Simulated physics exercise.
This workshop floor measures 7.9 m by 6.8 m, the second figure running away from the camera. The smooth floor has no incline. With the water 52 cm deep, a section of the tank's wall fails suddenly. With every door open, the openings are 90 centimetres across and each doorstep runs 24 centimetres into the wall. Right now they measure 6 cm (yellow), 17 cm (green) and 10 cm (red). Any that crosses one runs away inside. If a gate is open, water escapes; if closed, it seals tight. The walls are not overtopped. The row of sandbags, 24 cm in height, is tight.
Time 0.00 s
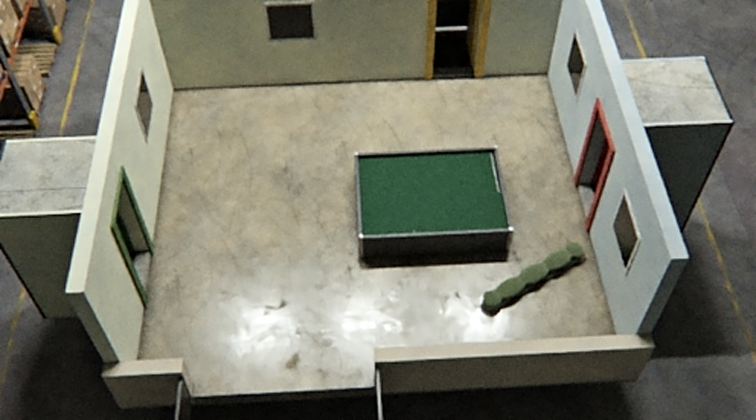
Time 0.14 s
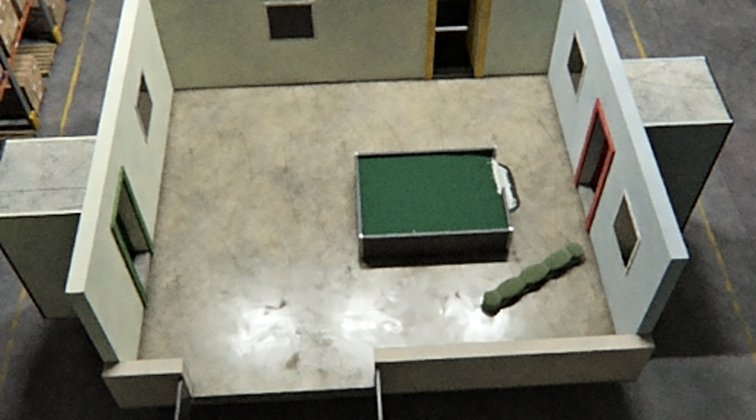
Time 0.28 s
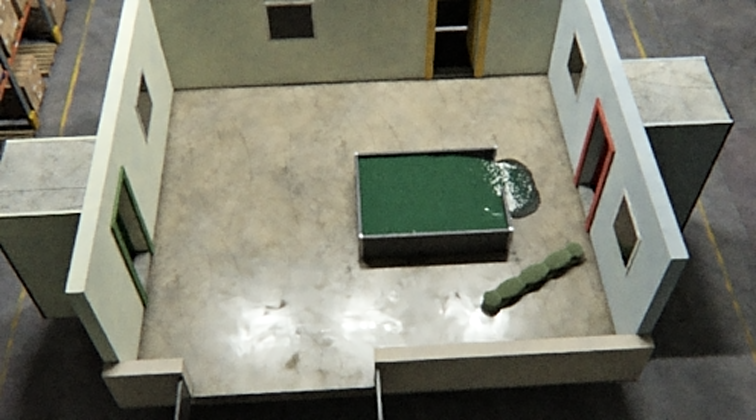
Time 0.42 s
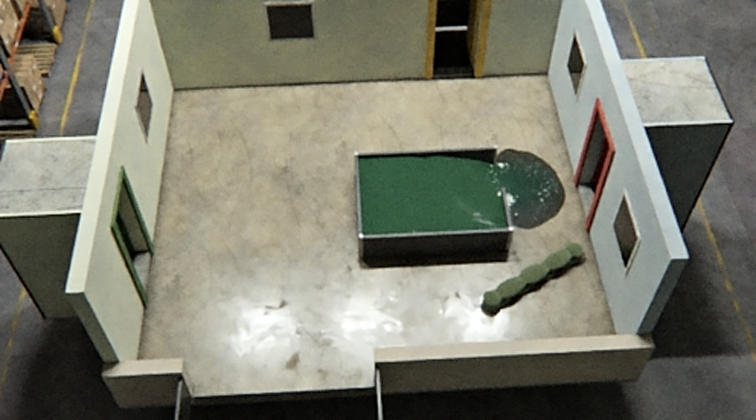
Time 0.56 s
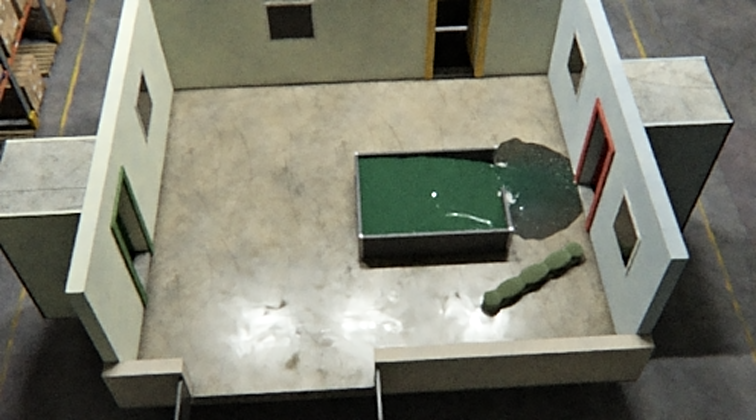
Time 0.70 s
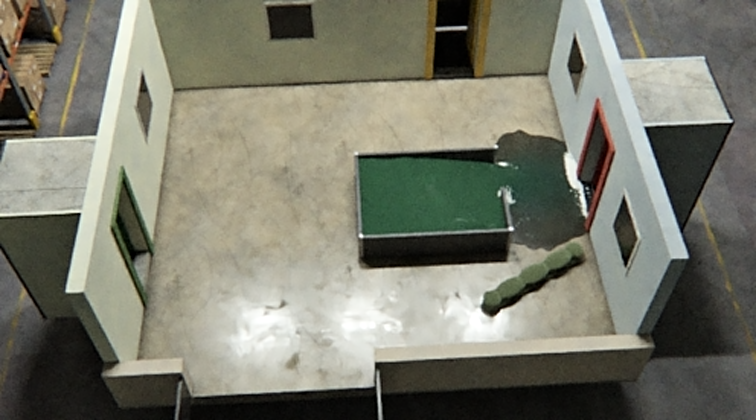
Dark green water poured out through the right side of a low rectangular tank and spread across the workshop floor, passing behind a short row of green sandbags and reaching the red door.
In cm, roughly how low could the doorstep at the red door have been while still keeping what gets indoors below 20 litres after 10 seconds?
About 25 cm.
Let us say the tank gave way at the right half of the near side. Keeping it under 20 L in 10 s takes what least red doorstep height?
If so: Around 9.0 cm.
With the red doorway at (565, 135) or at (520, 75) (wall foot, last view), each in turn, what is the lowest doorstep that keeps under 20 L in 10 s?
Minimums: About 17 cm and 22 cm.
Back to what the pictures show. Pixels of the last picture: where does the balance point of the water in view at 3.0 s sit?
Centre estimate: (465, 194) px, approximately.
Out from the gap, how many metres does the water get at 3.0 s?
Around 4.0 m out.
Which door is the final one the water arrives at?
It's the green door.
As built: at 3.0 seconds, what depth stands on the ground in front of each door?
Reading in centimetres: Yellow = 7, green = 0, red = 24.
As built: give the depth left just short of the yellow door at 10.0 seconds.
Some 5.5 centimetres.
After 1.4 s water covers 10 % of the floor, deepest (32 cm) near (569, 182); 24 cm at the red door, 37 litres in over its 10 cm doorstep.
After 3.0 s water covers 20 % of the floor, deepest (28 cm) near (567, 174); 24 cm at the red door, 174 litres in over its 10 cm doorstep.
After 10.0 s water covers 85 % of the floor, deepest (12 cm) near (570, 189); 9 cm at the red door, 299 litres in over its 10 cm doorstep.
At the red door as built, the water arrived by 0.6 s and peaked near 27 cm at 2.2 s.
Run again over the same 10 s with other heights there, 37 litres in over 22.5 cm, 1 litre over 31 cm. The limit of 20 litres is kept from about 25 cm up.
